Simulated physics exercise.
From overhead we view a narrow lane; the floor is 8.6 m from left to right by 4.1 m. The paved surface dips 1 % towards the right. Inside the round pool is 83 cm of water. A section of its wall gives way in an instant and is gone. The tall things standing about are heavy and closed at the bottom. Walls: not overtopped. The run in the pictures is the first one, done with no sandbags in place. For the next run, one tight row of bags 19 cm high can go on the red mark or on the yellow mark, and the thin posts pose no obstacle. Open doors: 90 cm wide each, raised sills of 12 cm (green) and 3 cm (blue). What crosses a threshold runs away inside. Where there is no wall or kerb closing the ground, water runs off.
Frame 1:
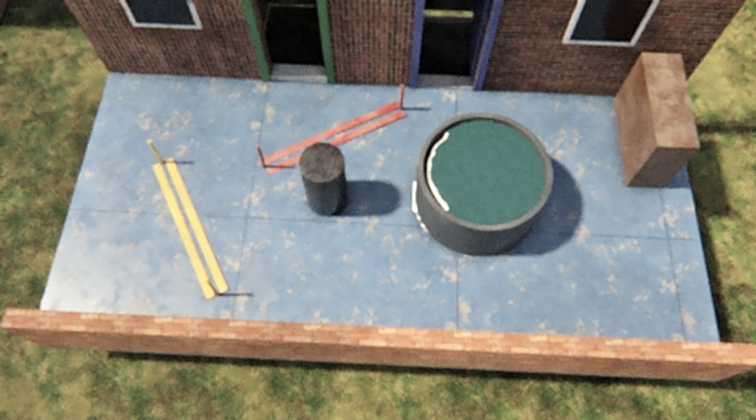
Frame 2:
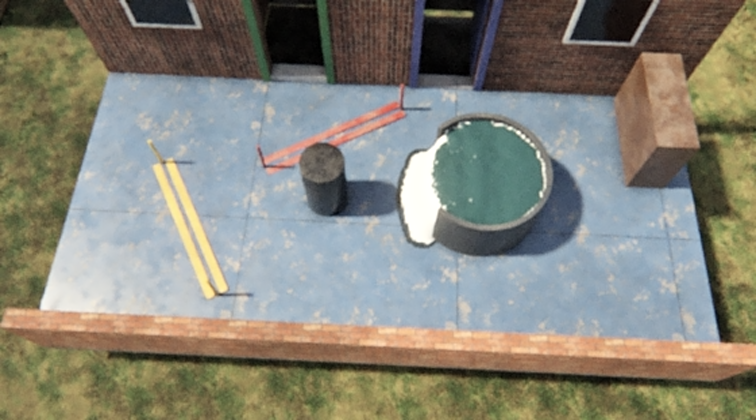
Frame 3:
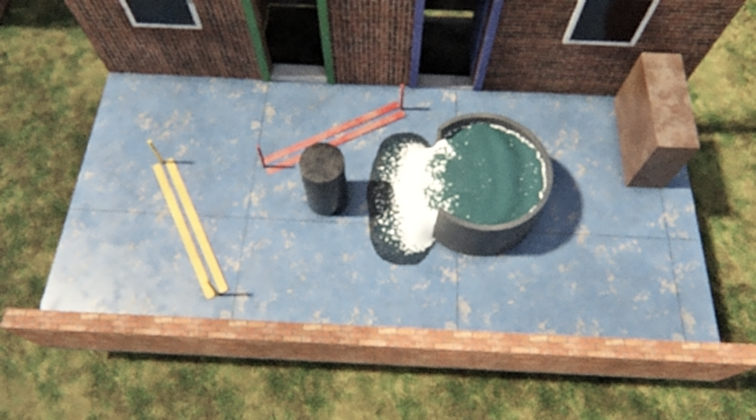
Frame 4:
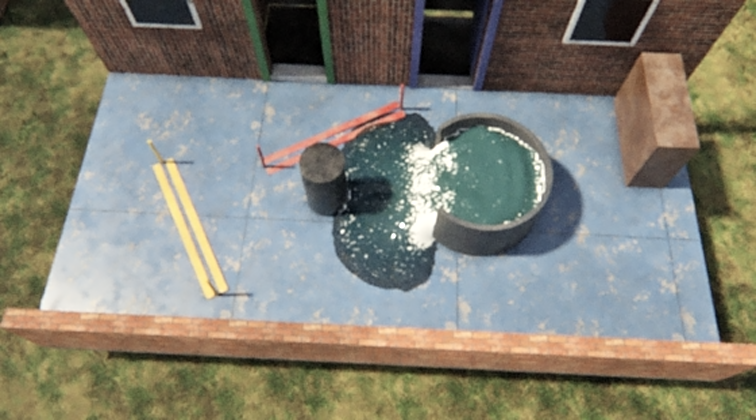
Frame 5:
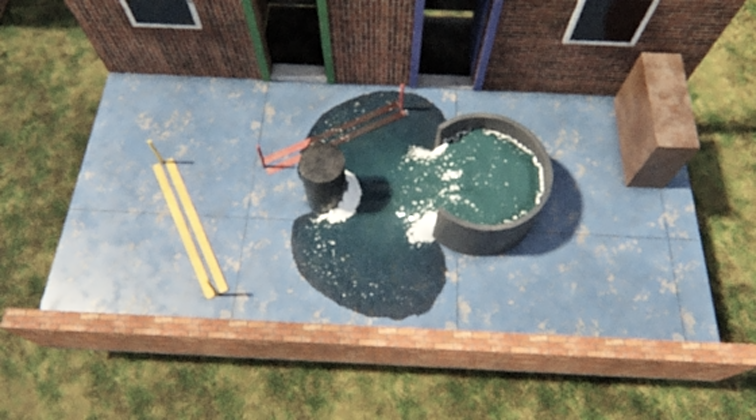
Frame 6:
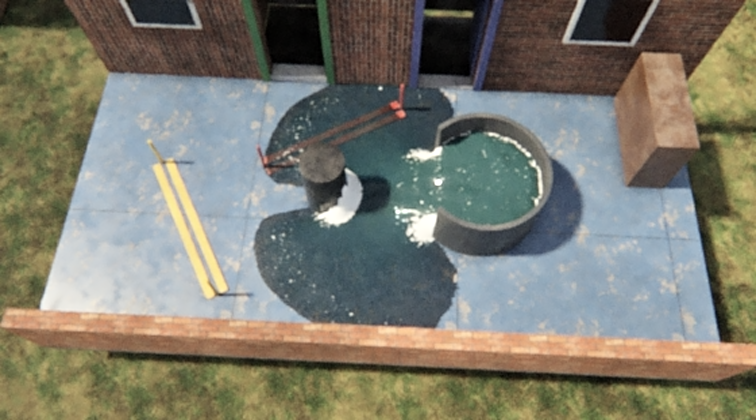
On a blue paved yard, water bursts from a round pool's left side and spreads around a dark cylinder.
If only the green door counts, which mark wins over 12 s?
The red mark.
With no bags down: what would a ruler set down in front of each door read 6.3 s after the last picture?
Reading (cm) - green: 4; blue: 2.
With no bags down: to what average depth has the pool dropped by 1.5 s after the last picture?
Depth works out to some 21 centimetres, on average.
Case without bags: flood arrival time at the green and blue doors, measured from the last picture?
Green: 0.1 s; blue: 0.8 s.
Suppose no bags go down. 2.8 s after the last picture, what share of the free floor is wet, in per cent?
Something like 65 percent is wet.
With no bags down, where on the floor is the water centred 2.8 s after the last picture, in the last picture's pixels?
Roughly at (317, 203).
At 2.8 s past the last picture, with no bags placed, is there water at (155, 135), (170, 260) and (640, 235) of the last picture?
Spot 1: Submerged; spot 2: Submerged; spot 3: Unwetted.
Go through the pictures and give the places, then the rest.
The first picture shows the round pool at (484, 172) is whole and still, 83 cm deep.
In the second picture, the front is at (429, 241), 0.7 m from the gap at (420, 189); 0.3 m2 of floor is under water; 83 cm left at the back of the round pool.
In the third picture, the front is at (391, 141), 1.0 m from the gap at (420, 189); 1.3 m2 of floor is under water; 79 cm left at the back of the round pool.
In the fourth picture, the front is at (365, 126), 1.5 m from the gap at (420, 191); 2.9 m2 of floor is under water; 72 cm left at the back of the round pool.
In the fifth picture, the front is at (307, 271), 2.0 m from the gap at (420, 191); 5.3 m2 of floor is under water; 71 cm left at the back of the round pool.
In the sixth picture, water pours out at (420, 191) and has run 2.4 m, to (267, 273); typically 4 cm deep outside, 65 cm at the round pool's back.
Then, 0.7 s after the last picture water covers 45 % of the floor and is deepest (38 cm) near (352, 192) in the run without bags; in at the green door, 0 L with no bags, 0 L with the row on red, 0 L on yellow.
Then, 1.5 s after the last picture water covers 55 % of the floor and is deepest (23 cm) near (300, 336) in the run without bags; in at the green door, 22 L with no bags, 3 L with the row on red, 41 L on yellow.
Then, 2.8 s after the last picture water covers 65 % of the floor and is deepest (13 cm) near (326, 89) in the run without bags; in at the green door, 43 L with no bags, 4 L with the row on red, 58 L on yellow.
Then, 6.3 s after the last picture water covers 75 % of the floor and is deepest (4 cm) near (348, 100) in the run without bags; in at the green door, 44 L with no bags, 4 L with the row on red, 59 L on yellow.
Then, 11.3 s after the last picture water covers 80 % of the floor and is deepest (4 cm) near (302, 200) in the run without bags; in at the green door, 44 L with no bags, 4 L with the row on red, 59 L on yellow.
